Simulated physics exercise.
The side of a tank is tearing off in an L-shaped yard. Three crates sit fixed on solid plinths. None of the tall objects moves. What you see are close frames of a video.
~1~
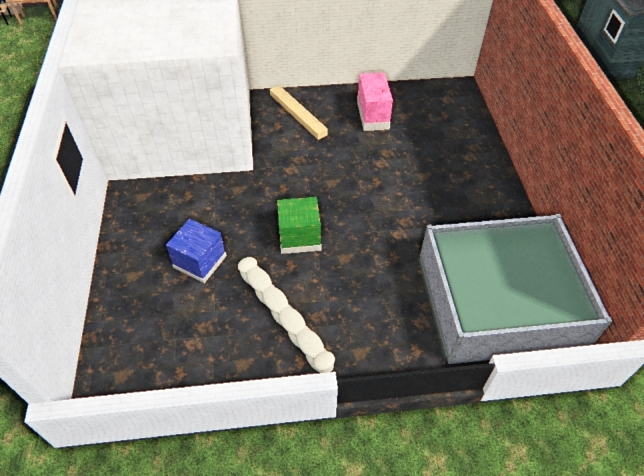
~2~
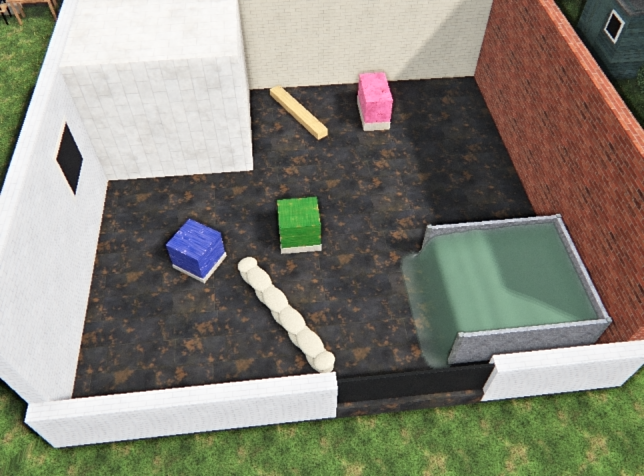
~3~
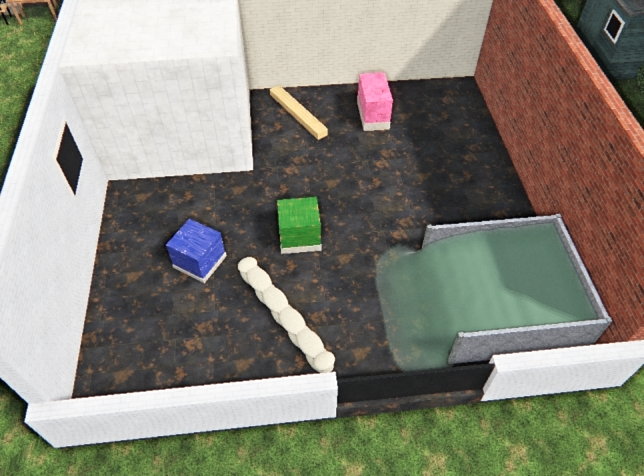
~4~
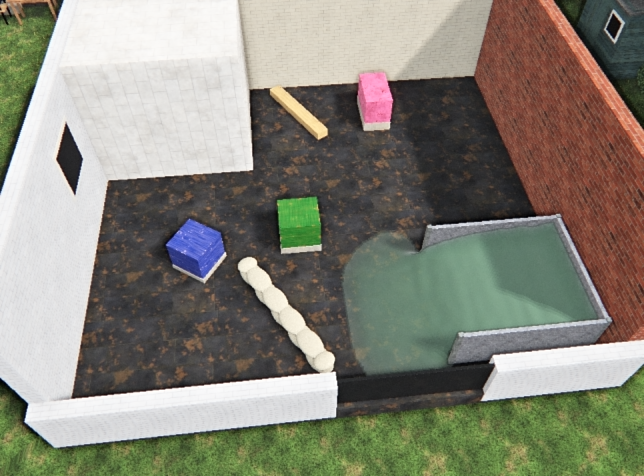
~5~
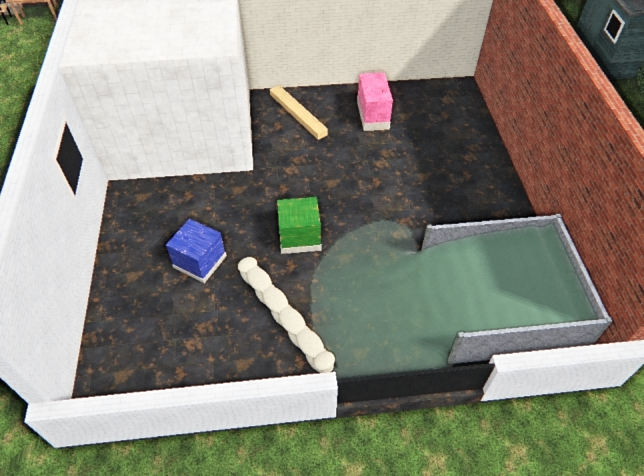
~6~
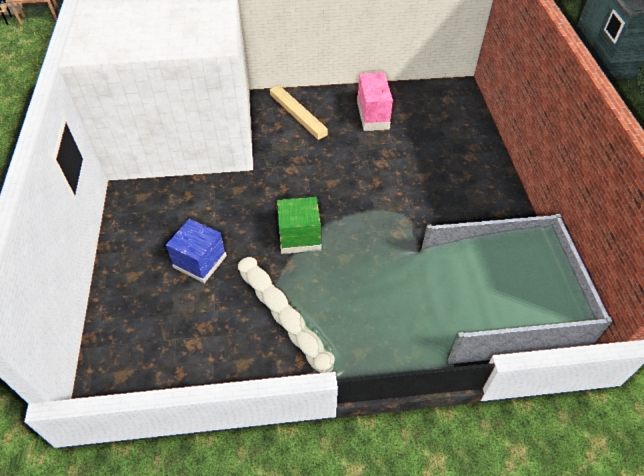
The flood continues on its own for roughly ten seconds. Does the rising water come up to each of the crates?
Green crate: Touched, blue crate: Touched, pink crate: Untouched.
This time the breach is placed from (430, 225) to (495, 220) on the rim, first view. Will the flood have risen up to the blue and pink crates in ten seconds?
My take: The blue one gets flooded, while the pink one gets flooded.
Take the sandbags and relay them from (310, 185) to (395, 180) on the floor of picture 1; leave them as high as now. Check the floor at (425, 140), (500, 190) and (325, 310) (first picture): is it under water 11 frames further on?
One after the other: Dry, free of water, wet.
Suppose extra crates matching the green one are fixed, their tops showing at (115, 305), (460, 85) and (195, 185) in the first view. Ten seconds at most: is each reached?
In the listed order, the first crate gets reached, the second remains untouched, while the third gets reached.
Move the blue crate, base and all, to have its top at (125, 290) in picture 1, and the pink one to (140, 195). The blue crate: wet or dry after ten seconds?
Result for blue: Overtopped.
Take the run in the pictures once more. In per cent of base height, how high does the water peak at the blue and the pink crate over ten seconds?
Around 210 in a hundred for the first and 70 in a hundred for the second.
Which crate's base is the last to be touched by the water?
Pick: The crate marked pink.
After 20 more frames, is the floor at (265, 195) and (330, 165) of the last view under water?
Swamped, then swamped.
A moment on, water covers 30 % of the floor; the green crate water round its plinth, the blue crate water round its plinth, the pink crate not reached.
Next, water covers 50 % of the floor; the green crate water round its plinth, the blue crate water round its plinth, the pink crate not reached.
Then, water covers 65 % of the floor; the green crate water round its plinth, the blue crate water round its plinth, the pink crate water round its plinth.
Later, water covers 90 % of the floor; the green crate water round its plinth, the blue crate water round its plinth, the pink crate water round its plinth.
In the end, water covers 95 % of the floor; the green crate was topped, the blue crate was topped, the pink crate stayed above the water.
